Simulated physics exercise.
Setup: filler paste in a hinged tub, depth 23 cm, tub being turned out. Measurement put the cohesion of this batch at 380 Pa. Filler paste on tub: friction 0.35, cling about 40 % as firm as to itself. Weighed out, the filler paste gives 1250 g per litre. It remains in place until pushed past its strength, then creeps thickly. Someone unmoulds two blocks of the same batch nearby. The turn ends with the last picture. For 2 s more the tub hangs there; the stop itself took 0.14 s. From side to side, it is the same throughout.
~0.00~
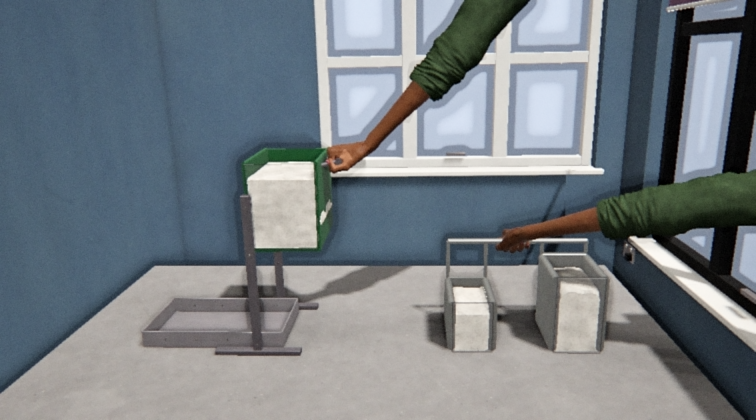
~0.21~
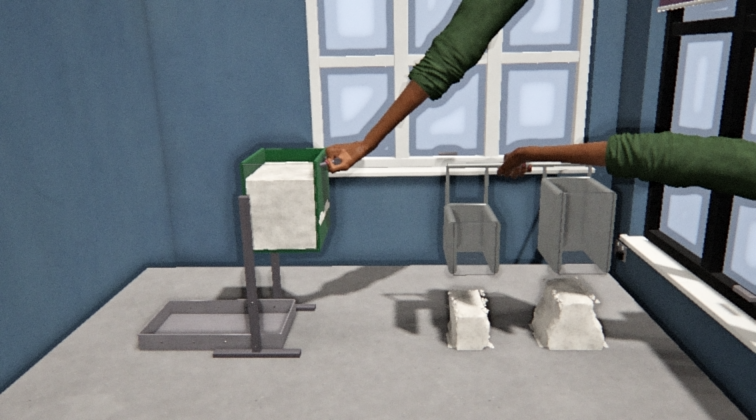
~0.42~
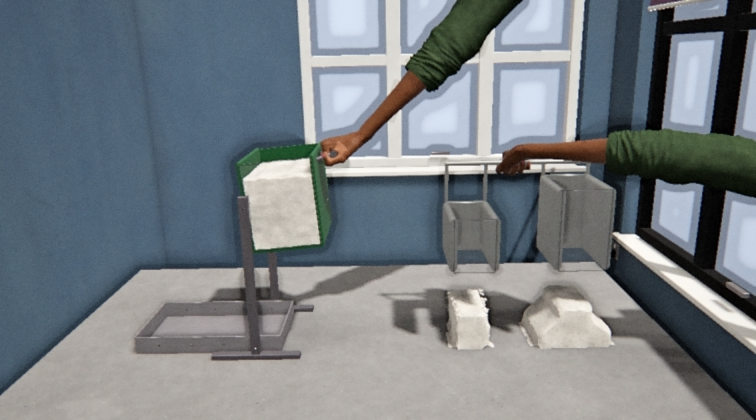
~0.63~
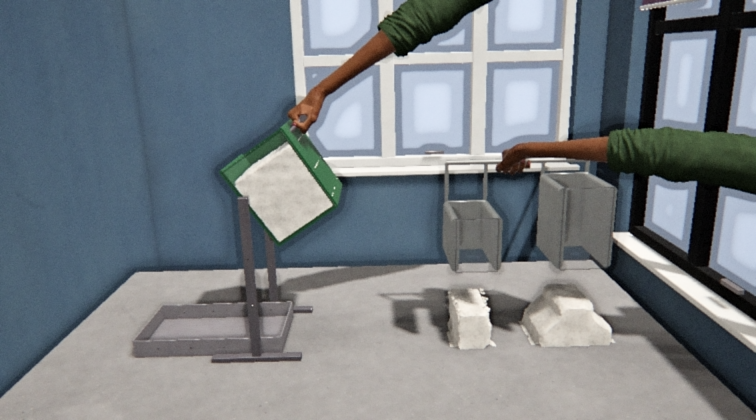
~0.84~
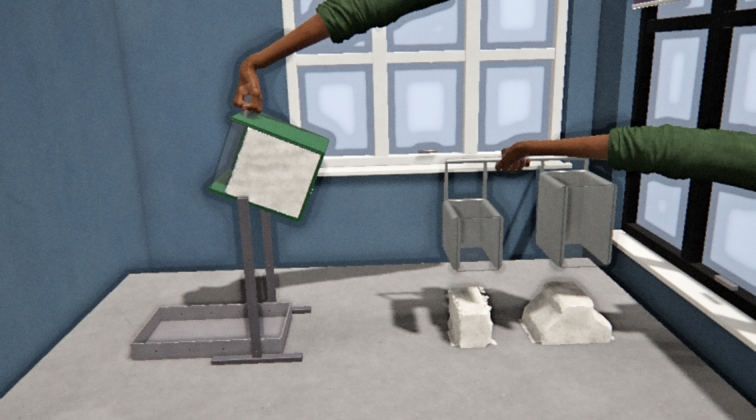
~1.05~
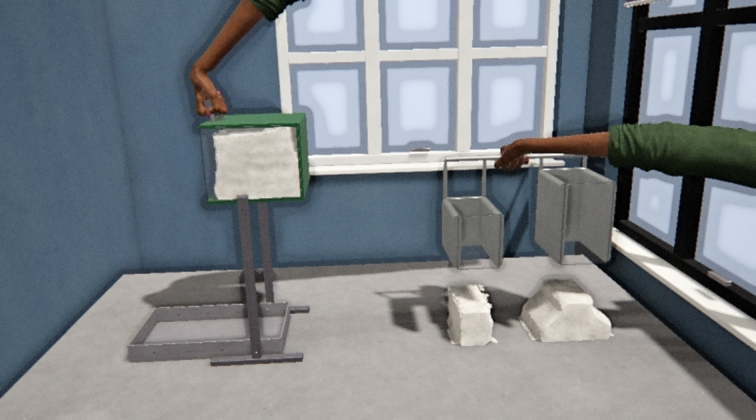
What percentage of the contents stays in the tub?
Near 63 %.
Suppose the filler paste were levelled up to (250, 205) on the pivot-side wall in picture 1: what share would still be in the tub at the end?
Around 100 per cent.
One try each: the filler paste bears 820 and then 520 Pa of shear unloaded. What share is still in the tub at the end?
The two runs give near 100 % and near 100 % respectively.
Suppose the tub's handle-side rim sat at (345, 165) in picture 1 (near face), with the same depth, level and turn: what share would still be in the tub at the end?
It would be near 40 %.
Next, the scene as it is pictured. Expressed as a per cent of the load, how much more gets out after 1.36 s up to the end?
Roughly 14 percent of the load.
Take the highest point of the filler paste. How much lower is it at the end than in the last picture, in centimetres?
6 cm or so.
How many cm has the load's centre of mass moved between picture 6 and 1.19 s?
Something like 3 cm, give or take.
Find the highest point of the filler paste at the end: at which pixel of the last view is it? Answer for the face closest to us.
I'd point to somewhere around (249, 156).
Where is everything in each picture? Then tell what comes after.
In the first frame, handle-side rim at (313, 163), tilt 0 degrees; top of the filler paste at (250, 179); blocks stand 12 cm, 18 cm (left to right).
In the second frame, handle-side rim at (313, 163), tilt 0 degrees; top of the filler paste at (248, 180); blocks stand 11 cm, 14 cm (left to right).
In the third frame, handle-side rim at (309, 157), tilt 5 degrees; top of the filler paste at (304, 175); blocks stand 11 cm, 12 cm (left to right).
In the fourth frame, handle-side rim at (279, 131), tilt 33 degrees; top of the filler paste at (285, 148); blocks stand 11 cm, 12 cm (left to right).
In the fifth frame, handle-side rim at (231, 121), tilt 67 degrees; top of the filler paste at (247, 131); blocks stand 11 cm, 12 cm (left to right).
In the sixth frame, handle-side rim at (199, 129), tilt 90 degrees; top of the filler paste at (283, 129); blocks stand 11 cm, 12 cm (left to right).
After 1.19 s, the tub is at 90 degrees and holds 96 %.
After 1.36 s, the tub is at 90 degrees and holds 76 %.
After 1.53 s, the tub is at 90 degrees and holds 65 %.
After 1.70 s, the tub is at 90 degrees and holds 63 %.
After 3.05 s, at the end, the tub is at 90 degrees and holds 63 %.
